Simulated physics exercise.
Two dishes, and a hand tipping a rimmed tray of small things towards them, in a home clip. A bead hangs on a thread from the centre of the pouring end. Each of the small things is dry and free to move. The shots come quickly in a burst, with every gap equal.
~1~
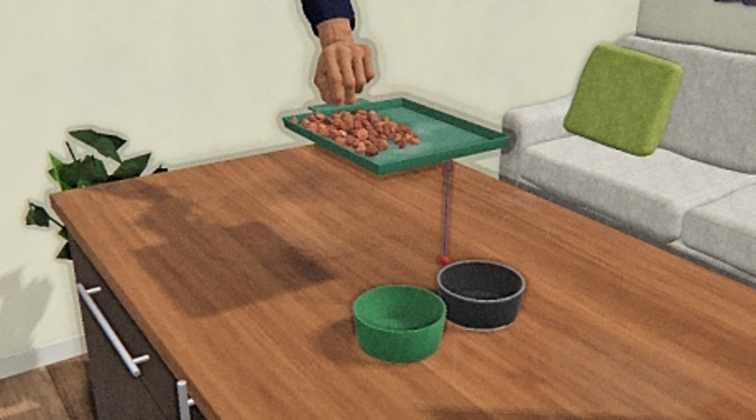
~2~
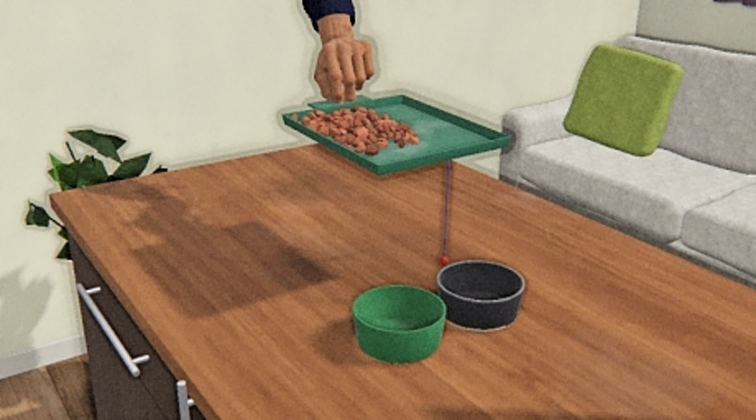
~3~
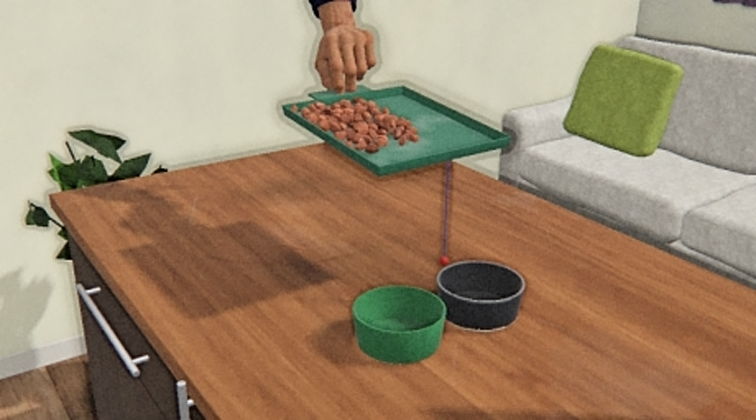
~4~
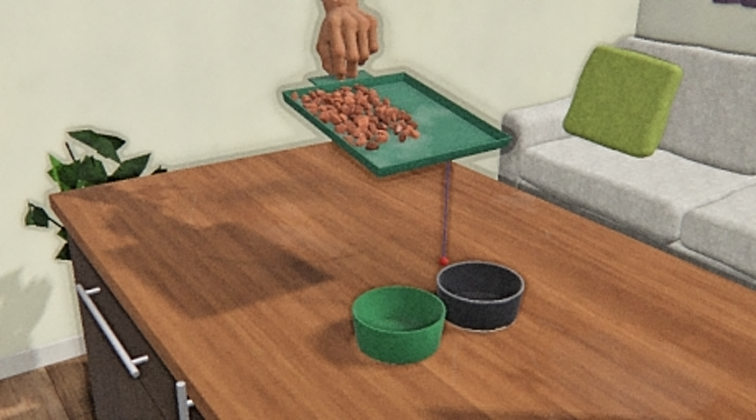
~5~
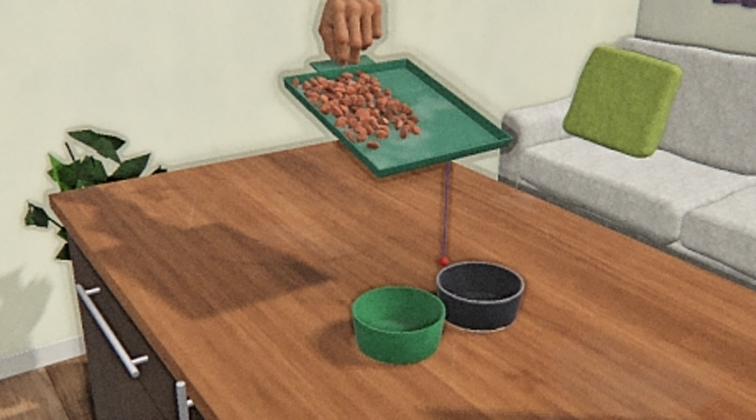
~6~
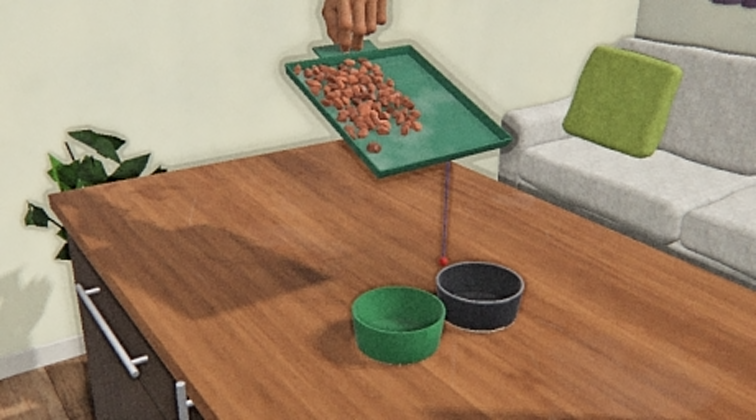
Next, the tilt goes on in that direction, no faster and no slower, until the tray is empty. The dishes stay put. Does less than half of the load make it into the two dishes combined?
No: Well, most of the load lands in the dishes, as it turns out.
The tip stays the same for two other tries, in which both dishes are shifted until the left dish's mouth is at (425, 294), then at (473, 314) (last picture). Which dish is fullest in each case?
The one at left, then the one at left.
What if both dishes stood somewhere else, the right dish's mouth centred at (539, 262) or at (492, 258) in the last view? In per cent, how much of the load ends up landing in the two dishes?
First placement: Some 40 %; second placement: Some 20 %.
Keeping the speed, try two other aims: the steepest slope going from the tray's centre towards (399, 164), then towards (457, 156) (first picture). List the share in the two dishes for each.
Lab note: Try 1 = 70 %, try 2 = 60 %.
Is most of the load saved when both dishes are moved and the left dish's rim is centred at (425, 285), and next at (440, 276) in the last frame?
Taking them in turn, it's short of half and then short of half.
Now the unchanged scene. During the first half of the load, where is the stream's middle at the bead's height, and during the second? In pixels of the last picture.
I'd say close to (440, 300) at first and close to (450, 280) later on.
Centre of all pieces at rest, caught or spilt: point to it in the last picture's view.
Somewhere around (433, 329) in the last picture.
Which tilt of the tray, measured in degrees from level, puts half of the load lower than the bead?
Close to 90° of tilt at that moment.
Soon, tray tipped steeply; most on the tray; a stray few outside both; about a quarter in the air.
A while on, tray tipped past a quarter turn; a small part on the tray; about a third in the left dish; about a quarter in the right dish; about a quarter outside both; a small part in the air.
Towards the end, tray tipped past a quarter turn; about a third in the left dish; about a quarter in the right dish; about a third outside both.
Finally, tray tipped past a quarter turn; about a third in the left dish; about a quarter in the right dish; about a third outside both.
